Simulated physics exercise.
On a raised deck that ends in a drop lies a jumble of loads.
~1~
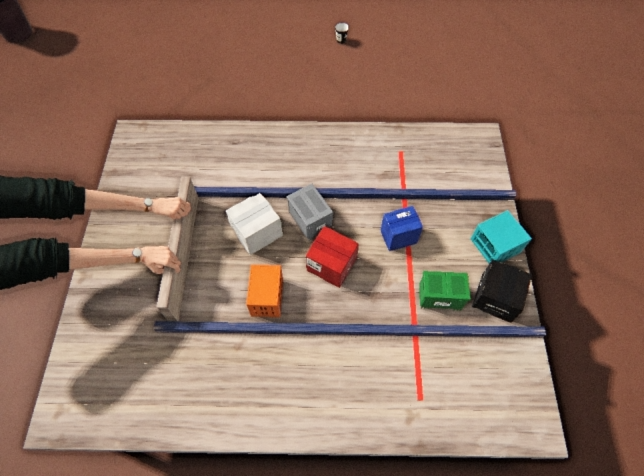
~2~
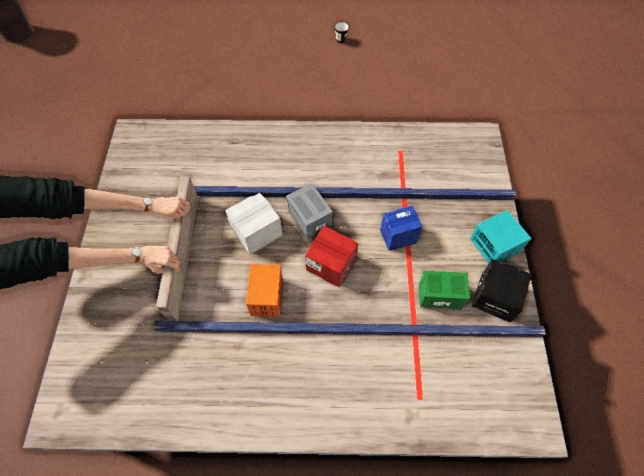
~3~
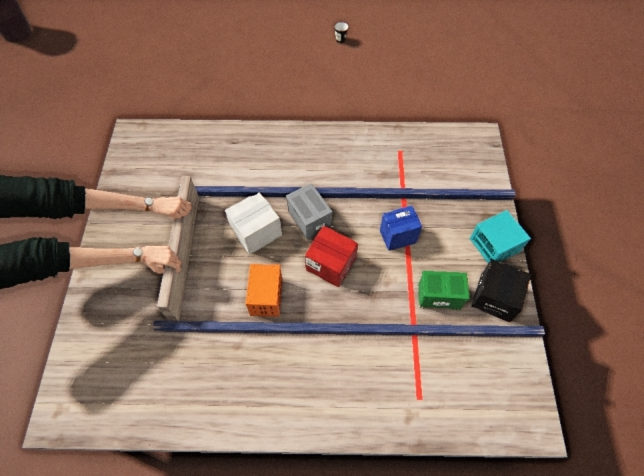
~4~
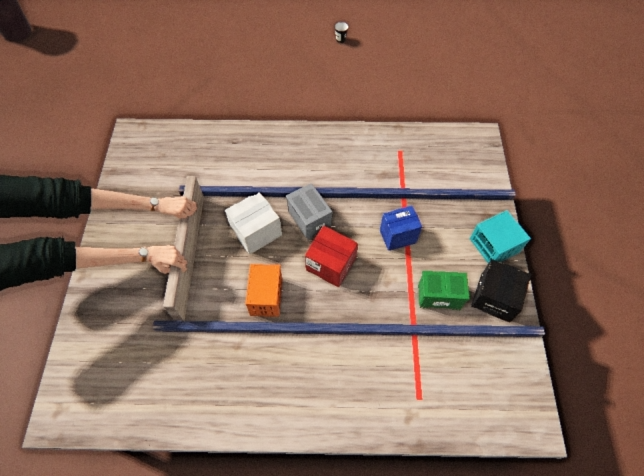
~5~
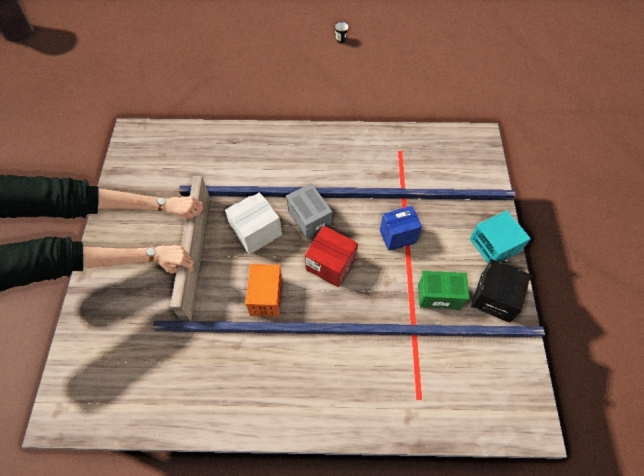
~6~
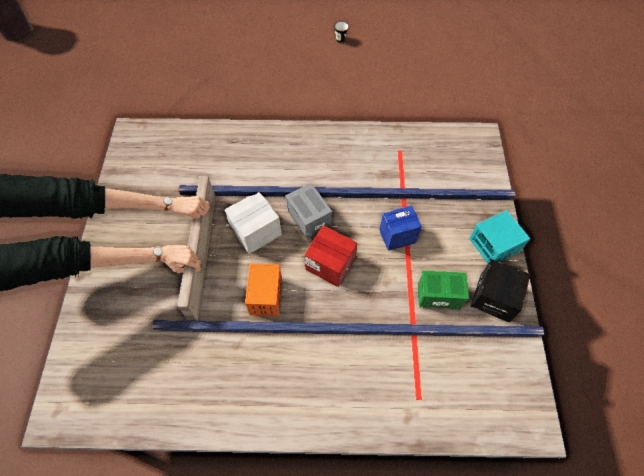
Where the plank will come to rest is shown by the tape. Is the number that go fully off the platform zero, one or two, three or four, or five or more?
The edge claims nothing.
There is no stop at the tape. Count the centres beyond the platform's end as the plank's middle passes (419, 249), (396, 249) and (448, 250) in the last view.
In that order 0, 0 and 2.
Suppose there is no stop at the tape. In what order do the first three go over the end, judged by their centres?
Turquoise crate, black parcel, blue parcel.
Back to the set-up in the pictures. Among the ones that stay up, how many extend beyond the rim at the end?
Overhang count: 1.
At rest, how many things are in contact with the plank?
Counting them up gives 2.
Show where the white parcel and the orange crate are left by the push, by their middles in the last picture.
The white parcel at (435, 230), the orange crate at (428, 294).
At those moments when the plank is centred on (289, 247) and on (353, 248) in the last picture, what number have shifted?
I get 4 at the one place and 5 at the other.
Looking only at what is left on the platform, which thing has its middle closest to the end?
Answer: The turquoise crate.
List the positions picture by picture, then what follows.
The first frame shows turquoise crate (500, 239); black parcel (502, 291); green tote (443, 291); plank (180, 247); tape (409, 259).
The second frame shows black parcel (501, 291); white parcel (255, 223).
The third frame shows green tote (442, 291); plank (181, 246).
The fourth frame shows turquoise crate (499, 239); orange crate (265, 291).
The fifth frame shows black parcel (501, 291); red parcel (331, 257).
The sixth frame shows turquoise crate (499, 239); black parcel (500, 291); green tote (442, 291); plank (199, 246); tape (408, 258).
Early on, none off yet; turquoise crate at rest near (499, 239); black parcel at rest near (500, 291); green tote at rest near (442, 291).
Finally, the number that fall off is zero.
